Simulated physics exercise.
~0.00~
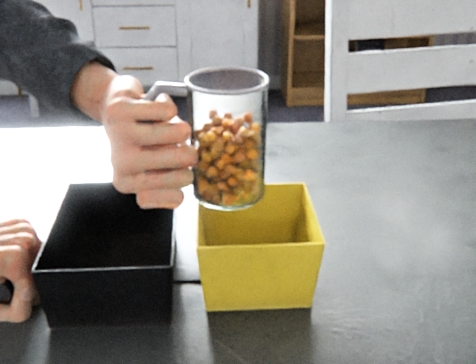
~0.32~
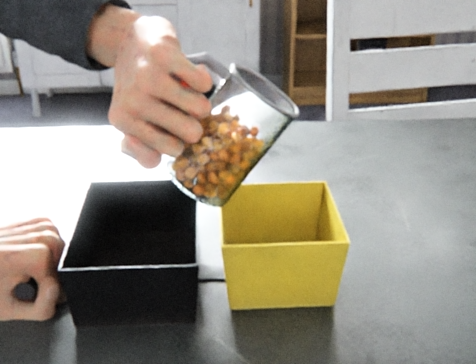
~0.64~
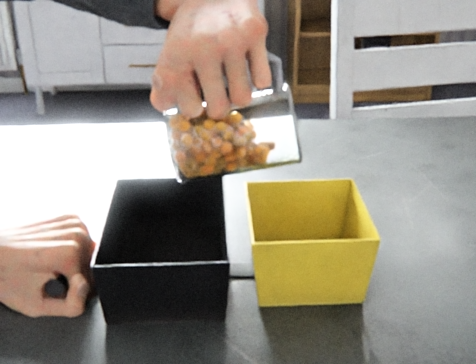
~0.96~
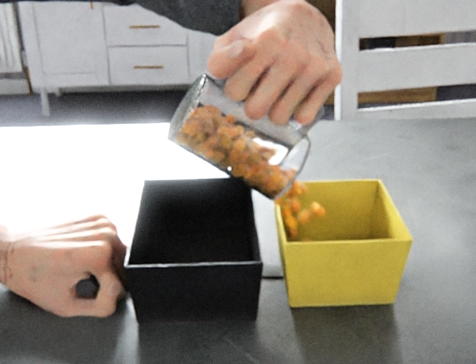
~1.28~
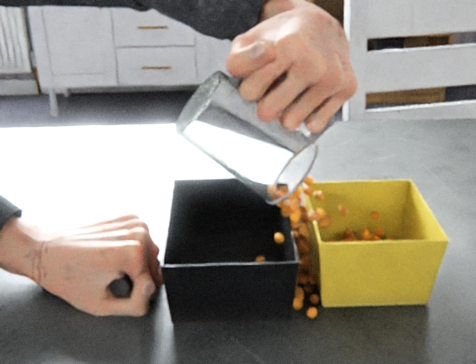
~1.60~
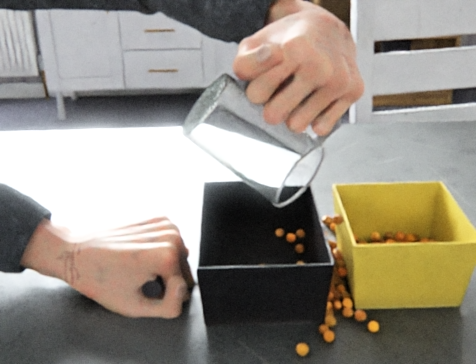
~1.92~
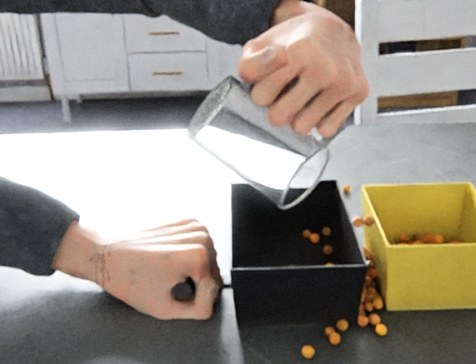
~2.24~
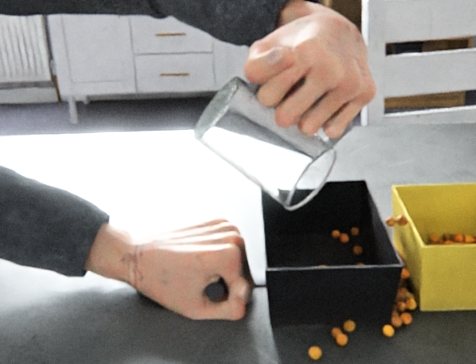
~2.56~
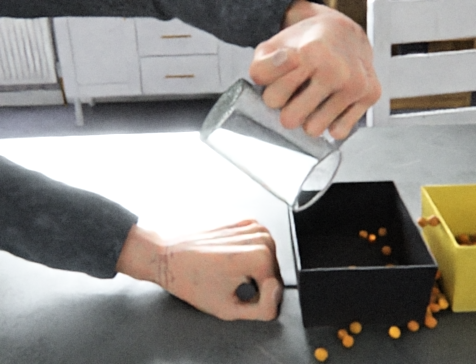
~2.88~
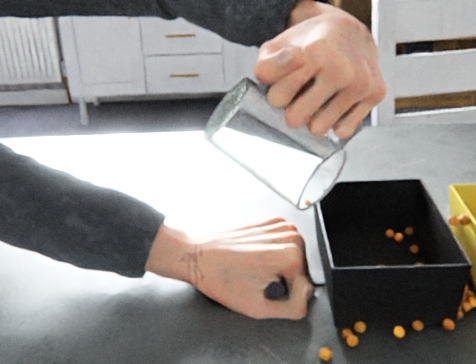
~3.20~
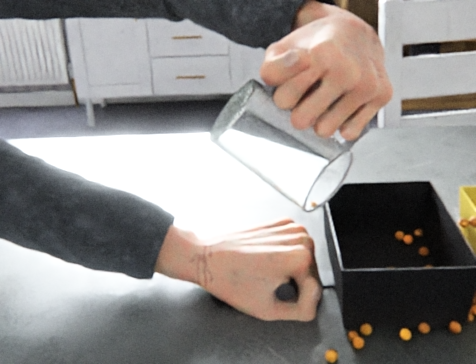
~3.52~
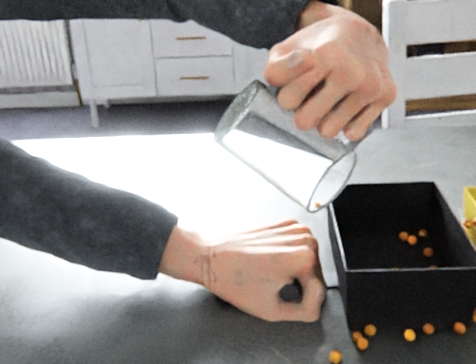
A hand tips corn kernels from a glass cup into sliding tins, spilling some outside.
